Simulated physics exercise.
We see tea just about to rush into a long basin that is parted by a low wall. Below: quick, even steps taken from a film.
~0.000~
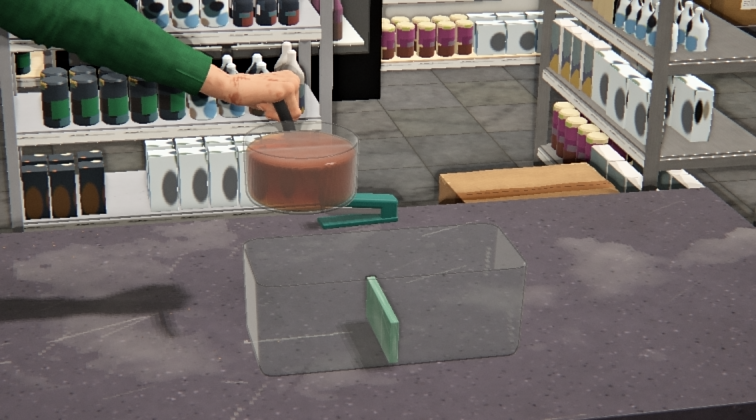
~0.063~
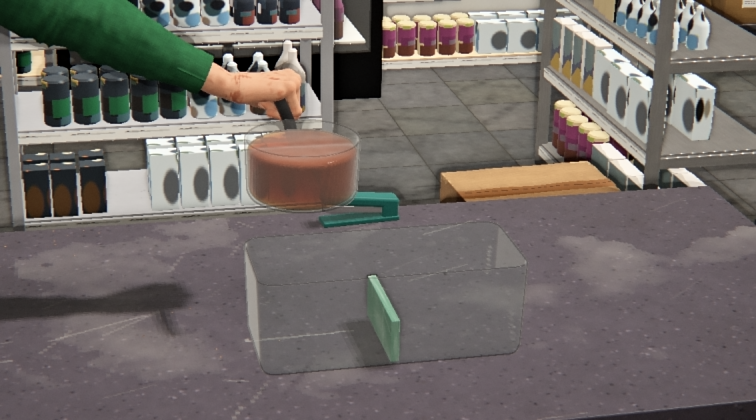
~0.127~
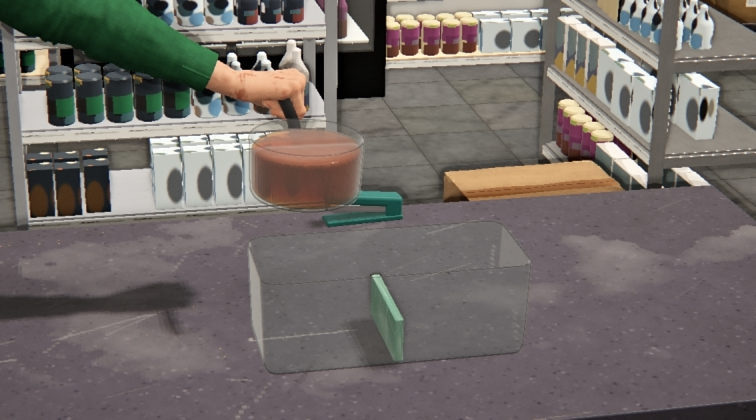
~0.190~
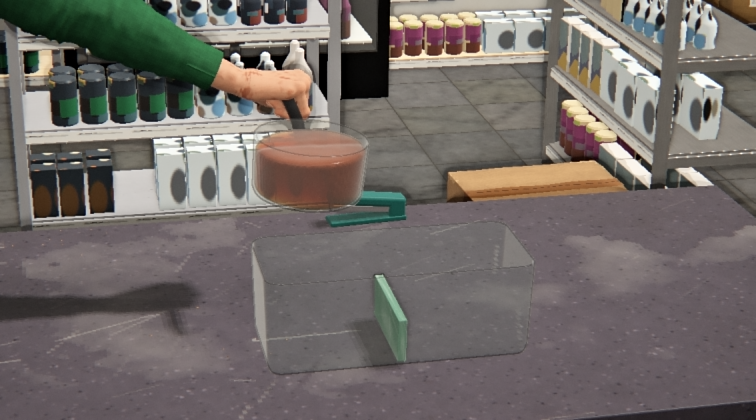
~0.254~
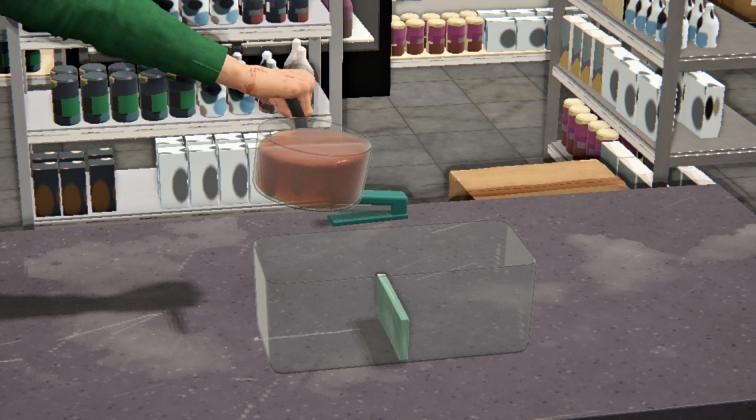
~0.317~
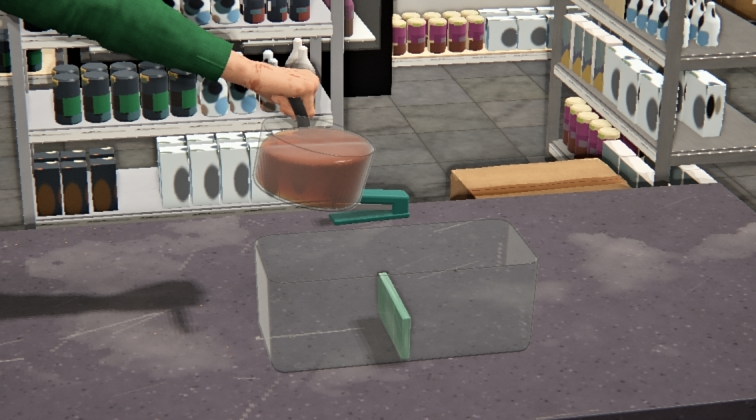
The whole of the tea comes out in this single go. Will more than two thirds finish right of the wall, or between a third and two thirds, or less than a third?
Right of the wall there will be more than two thirds.
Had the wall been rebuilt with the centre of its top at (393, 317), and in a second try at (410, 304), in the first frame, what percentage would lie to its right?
60 % then 50 %, approximately.
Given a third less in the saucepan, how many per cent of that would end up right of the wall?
About 65 percent.
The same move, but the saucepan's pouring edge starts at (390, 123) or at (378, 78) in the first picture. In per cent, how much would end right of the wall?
First some 95, then 95 per cent.
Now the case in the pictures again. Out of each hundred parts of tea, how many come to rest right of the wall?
75 %.
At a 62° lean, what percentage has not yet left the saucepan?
Near 55 per cent.
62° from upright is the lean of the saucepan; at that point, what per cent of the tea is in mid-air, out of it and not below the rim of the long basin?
Estimated at 25 per cent or so.
A moment on, the saucepan is tipped part way and 55 per cent is still to pour, 1 is left of the wall and 17 right of it.
Next, the saucepan is tipped on its side and 12 per cent is still to pour, 6 is left of the wall and 73 right of it.
Then the saucepan is tipped right over and 1 per cent is still to pour, 20 is left of the wall and 77 right of it.
Later the saucepan is tipped right over and 0 per cent is still to pour, 22 is left of the wall and 77 right of it.
Finally, 22 per cent lies left of the wall, 77 right of it and 0 outside.
